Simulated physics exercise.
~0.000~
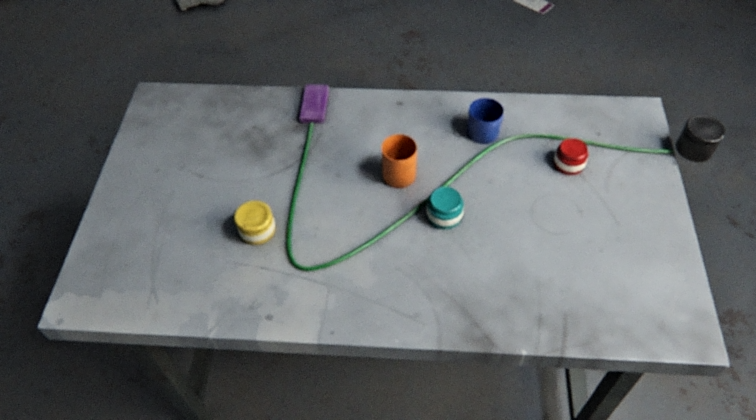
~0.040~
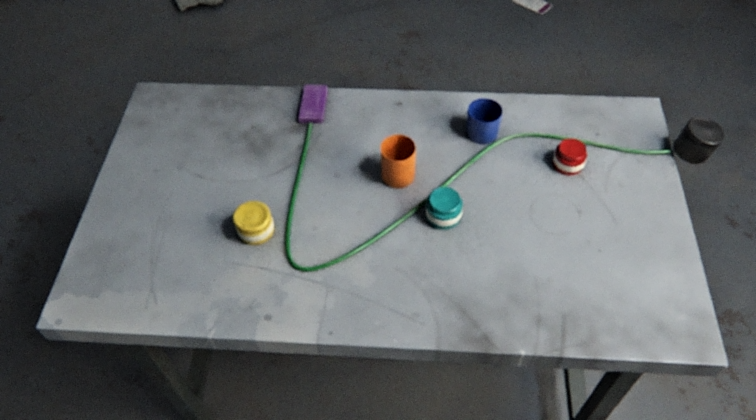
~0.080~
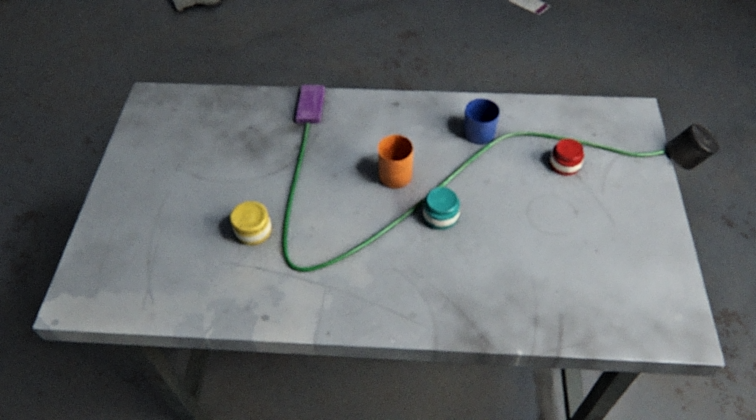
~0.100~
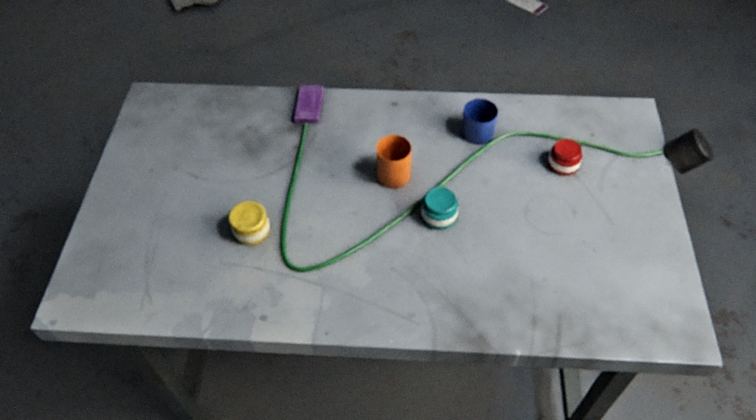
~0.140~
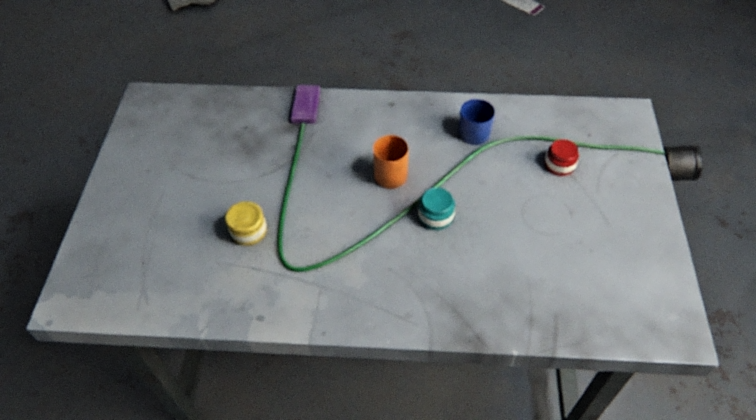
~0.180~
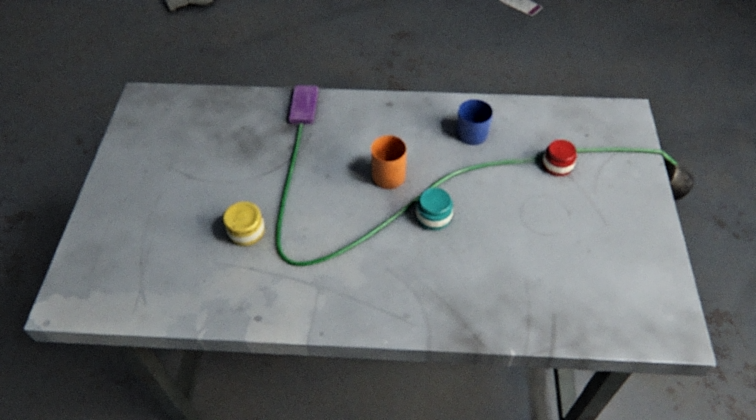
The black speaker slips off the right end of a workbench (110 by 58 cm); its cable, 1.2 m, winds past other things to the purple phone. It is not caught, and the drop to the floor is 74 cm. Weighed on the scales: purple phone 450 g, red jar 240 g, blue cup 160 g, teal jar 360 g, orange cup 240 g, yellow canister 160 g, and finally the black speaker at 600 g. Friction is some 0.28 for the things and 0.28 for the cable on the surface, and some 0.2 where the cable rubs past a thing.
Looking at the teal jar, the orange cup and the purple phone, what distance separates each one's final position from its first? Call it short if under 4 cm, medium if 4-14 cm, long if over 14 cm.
Teal jar: Short; orange cup: Long; purple phone: Long.
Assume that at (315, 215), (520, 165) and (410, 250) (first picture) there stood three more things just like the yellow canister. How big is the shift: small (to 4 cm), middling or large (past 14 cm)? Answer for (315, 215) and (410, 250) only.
Taking them in turn, the first shows a lot of movement and the second shows only a little movement.
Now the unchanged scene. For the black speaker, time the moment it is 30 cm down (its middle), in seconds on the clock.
It happens at 0.30 seconds on the clock.
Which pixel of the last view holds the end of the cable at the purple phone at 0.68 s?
(466, 158), give or take.
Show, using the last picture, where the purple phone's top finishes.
Roughly (516, 189).
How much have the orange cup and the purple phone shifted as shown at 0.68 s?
About: Orange cup off the top, purple phone 30 cm.
By 0.4 s, the cable's tail end at (346, 126); orange cup 10 cm off its start, purple phone 5 cm off its start, red jar 2 cm off its start.
By 0.7 s, the cable's tail end at (466, 158); orange cup over the edge, purple phone 32 cm off its start, black speaker over the edge.
By 0.9 s, the cable's tail end at (534, 182); orange cup over the edge, purple phone 46 cm off its start at (512, 188), black speaker over the edge.
By 1.2 s, the cable's tail end at (538, 183); orange cup over the edge, purple phone 47 cm off its start, black speaker over the edge.
By 2.4 s, the cable's tail end at (538, 183); orange cup over the edge, purple phone 47 cm off its start at (516, 189), teal jar 0 cm off its start at (436, 200), black speaker over the edge.
